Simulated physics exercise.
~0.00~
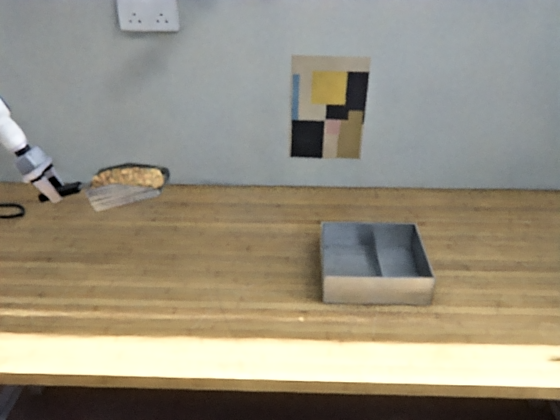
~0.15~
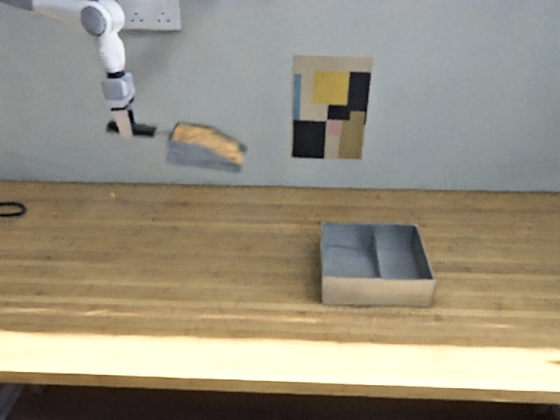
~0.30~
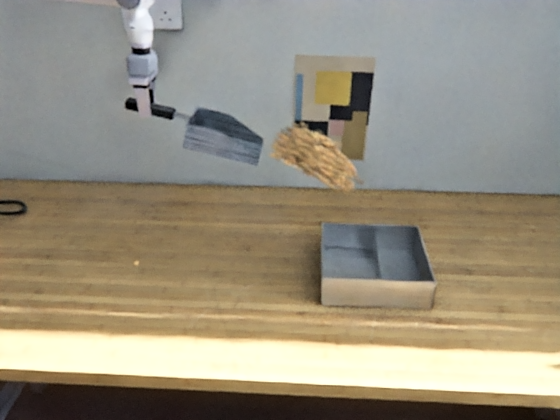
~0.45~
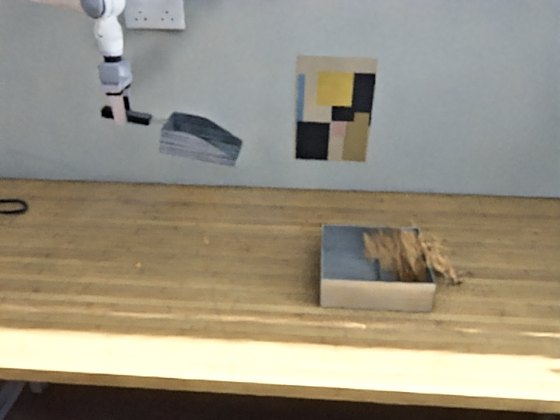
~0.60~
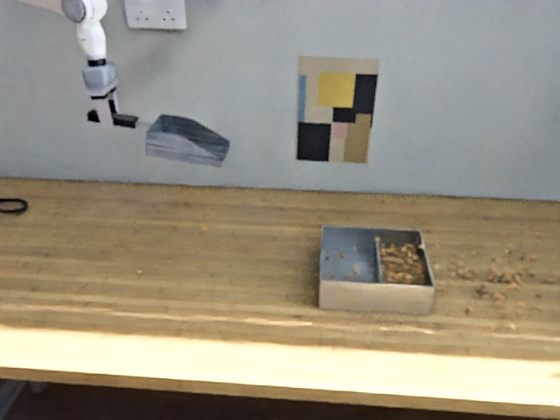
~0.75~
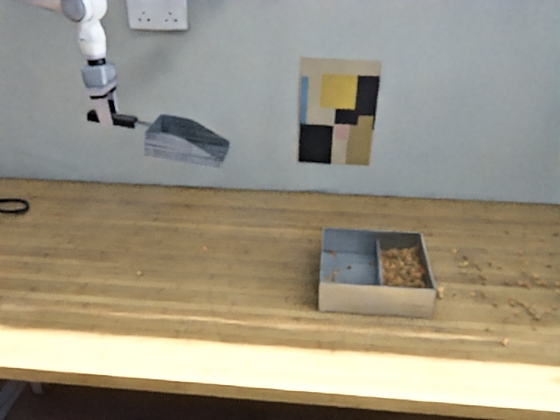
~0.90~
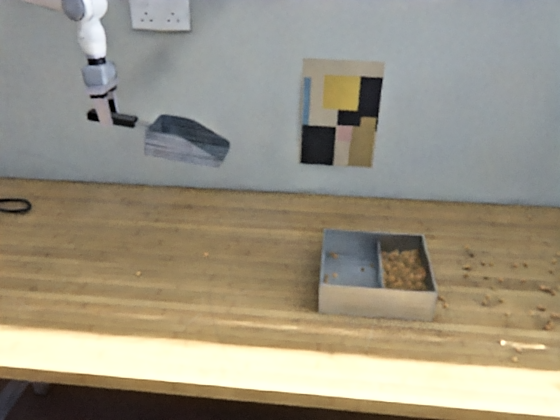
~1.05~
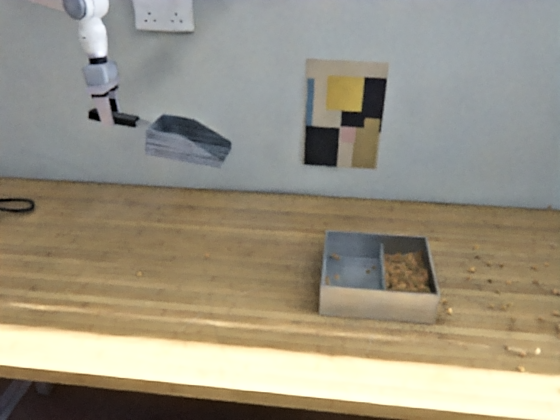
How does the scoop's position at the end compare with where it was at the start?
At the start the scoop is low at the left, close to the table top. At the end it is held higher and somewhat further right, in the air in front of the wall.
To begin with, a white robot arm at the left holds a grey scoop heaped with small tan pieces close to the wooden table, with a divided open box to the right. The arm lifts the scoop and swings it right, tipping its front downward. The whole load flies out in a clump and drops towards the box while the emptied scoop draws back a little to the left. Most pieces land in the right compartment, a few reach the left one, and others scatter over the table beyond. The arm then holds still, with the pieces settled.
